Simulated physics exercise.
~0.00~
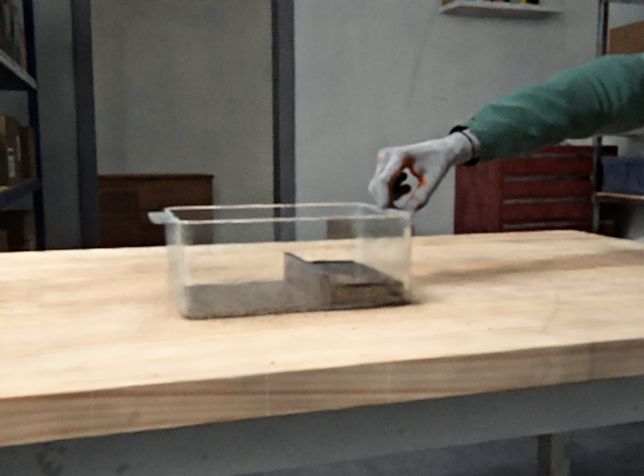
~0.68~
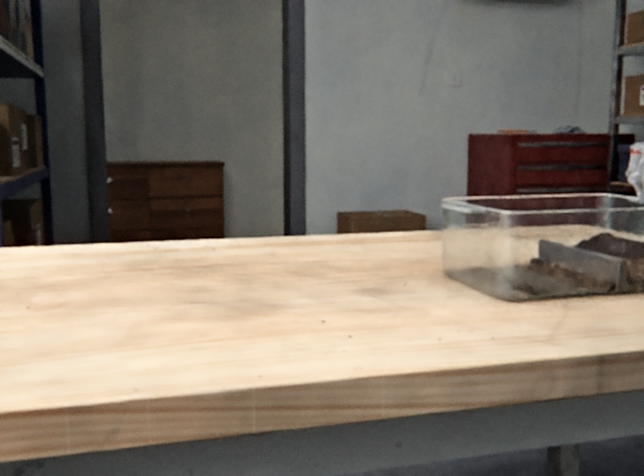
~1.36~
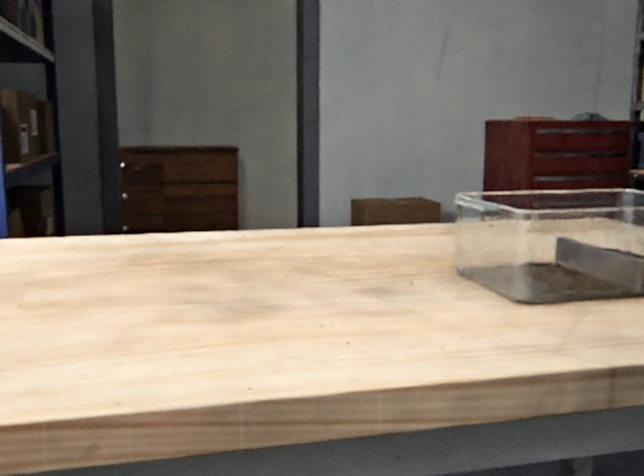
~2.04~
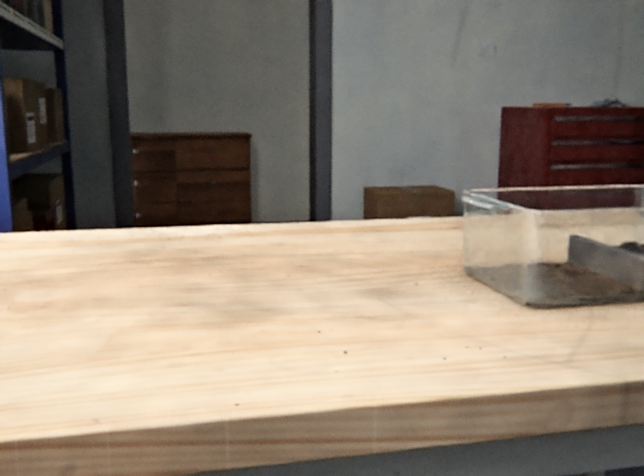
In this clip, a gloved hand in a green sleeve moves a clear open box with dark contents and an upright divider rightward across a wooden table, and the box ends near the right edge of view with the hand no longer visible.
